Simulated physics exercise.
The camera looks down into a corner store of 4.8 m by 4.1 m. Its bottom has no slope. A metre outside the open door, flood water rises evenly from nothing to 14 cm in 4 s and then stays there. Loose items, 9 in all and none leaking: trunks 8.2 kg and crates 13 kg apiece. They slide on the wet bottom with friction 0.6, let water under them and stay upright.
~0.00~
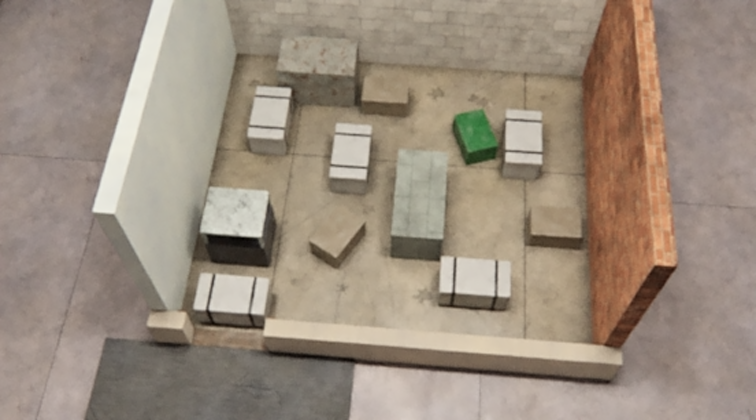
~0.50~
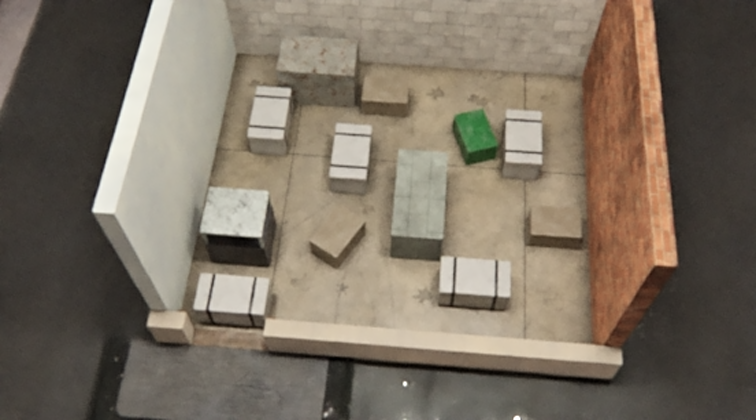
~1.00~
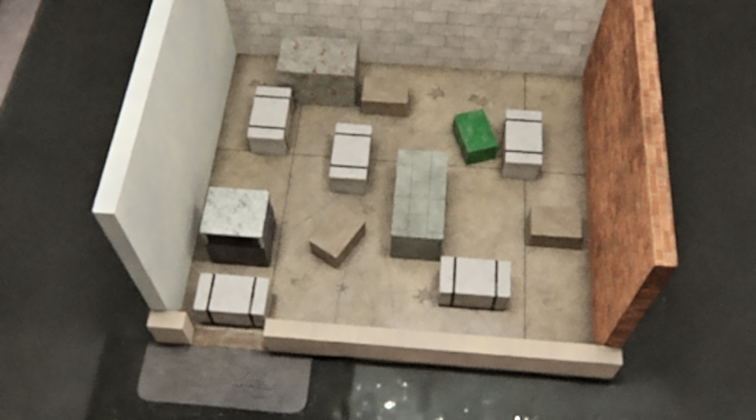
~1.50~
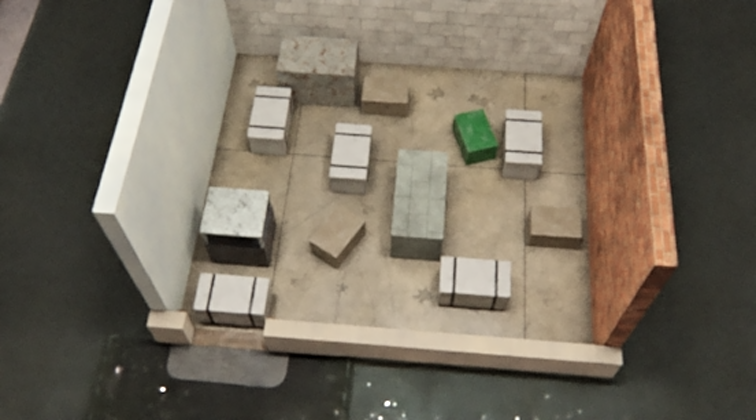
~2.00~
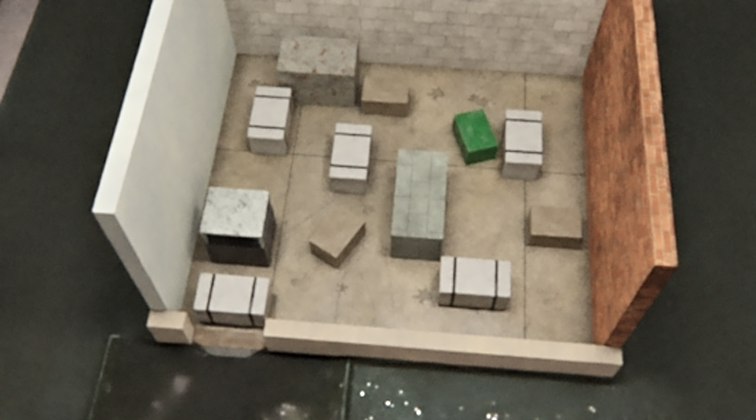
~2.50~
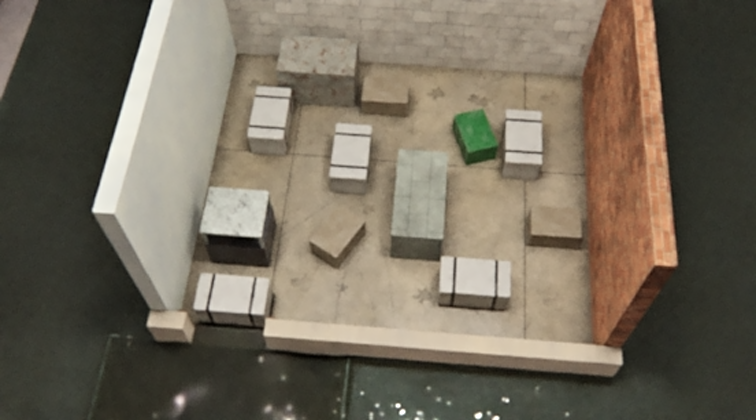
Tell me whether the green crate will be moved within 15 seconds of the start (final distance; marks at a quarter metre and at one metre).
Green crate stays put.
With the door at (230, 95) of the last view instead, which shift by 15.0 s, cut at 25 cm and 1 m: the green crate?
In that case the green crate holds its place.
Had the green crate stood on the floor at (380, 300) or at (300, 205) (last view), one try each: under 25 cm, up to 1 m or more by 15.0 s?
In turn: It travels far; it holds its place.
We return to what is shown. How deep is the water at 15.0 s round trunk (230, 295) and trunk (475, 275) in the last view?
Roughly 6 and 4 cm.
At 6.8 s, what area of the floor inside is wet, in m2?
About 7.5 m2.
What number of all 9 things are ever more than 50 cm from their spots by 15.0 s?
That makes 3.
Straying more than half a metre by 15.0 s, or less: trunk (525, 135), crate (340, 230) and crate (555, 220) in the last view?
In that order: Less, under, under.
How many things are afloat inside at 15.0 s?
I count 4.
After 3.5 s the green crate is near (476, 130), 0.0 m from its start, aground; 0 afloat.
After 6.8 s the green crate is near (476, 130), 0.0 m from its start, aground; 1 afloat.
After 11.0 s the green crate is near (476, 130), 0.0 m from its start, aground; 3 afloat.
After 15.0 s the green crate is near (476, 130), 0.0 m from its start, aground; 4 afloat.
